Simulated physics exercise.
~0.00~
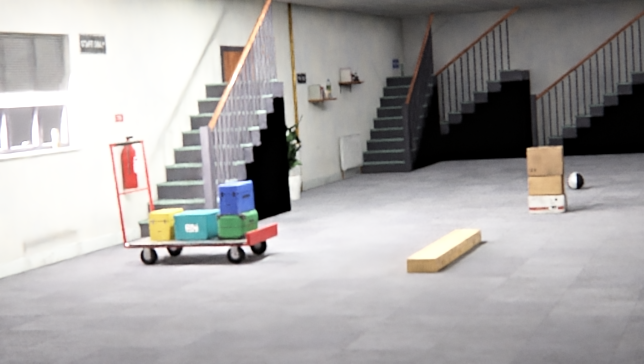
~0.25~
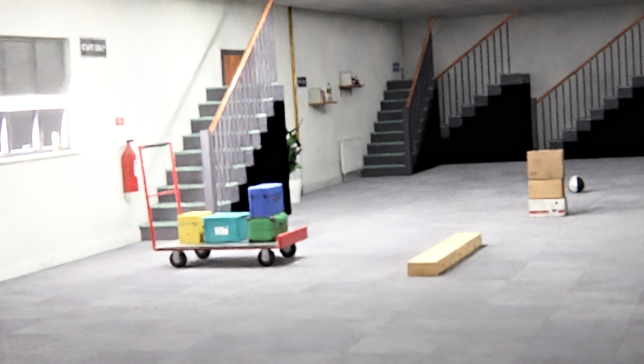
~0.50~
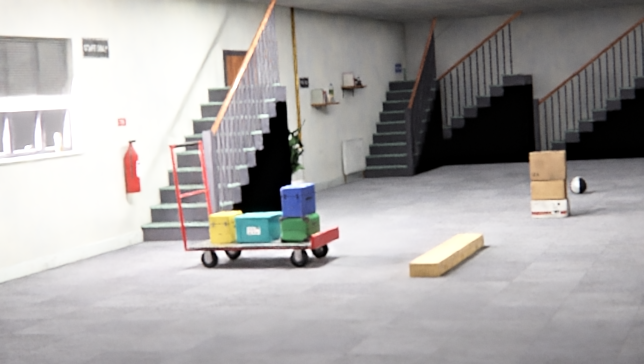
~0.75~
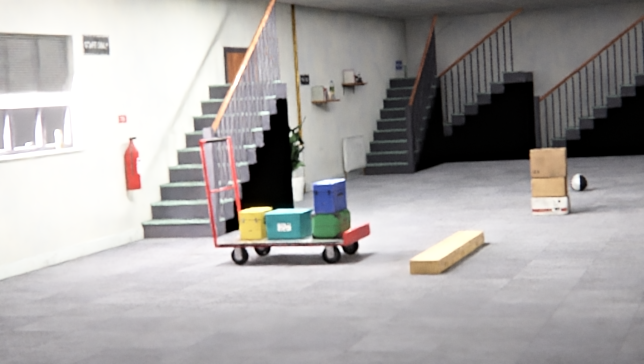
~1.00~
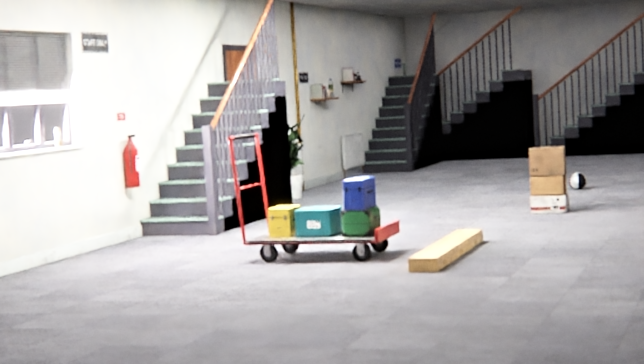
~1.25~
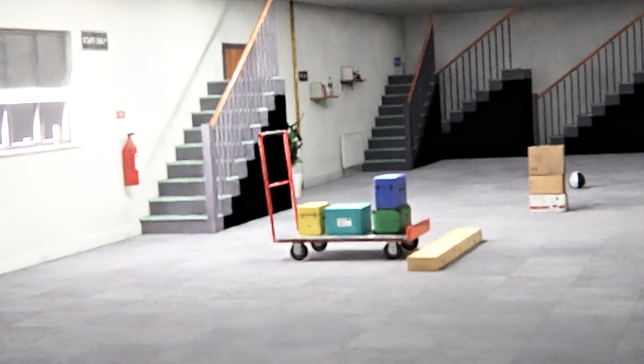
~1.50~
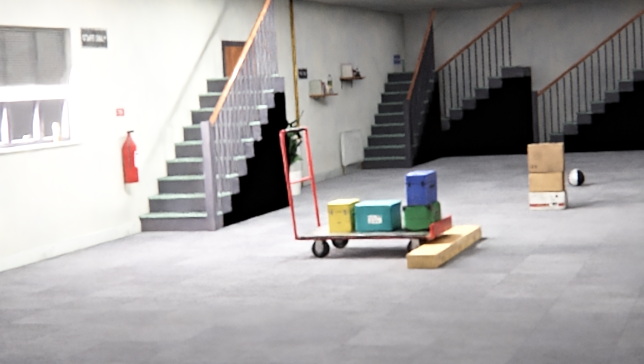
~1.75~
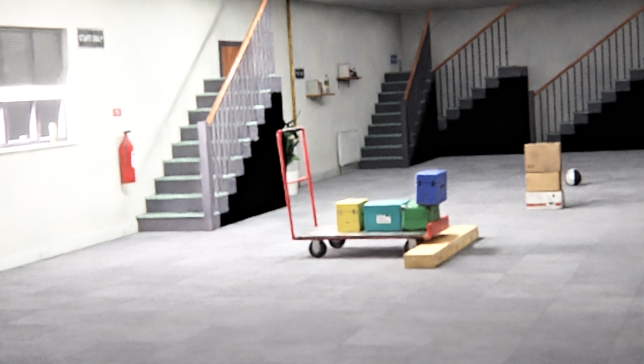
Stairwell hall with a trolley of coloured boxes rolling right and stopping against a wooden beam, the load sliding slightly forward aboard.
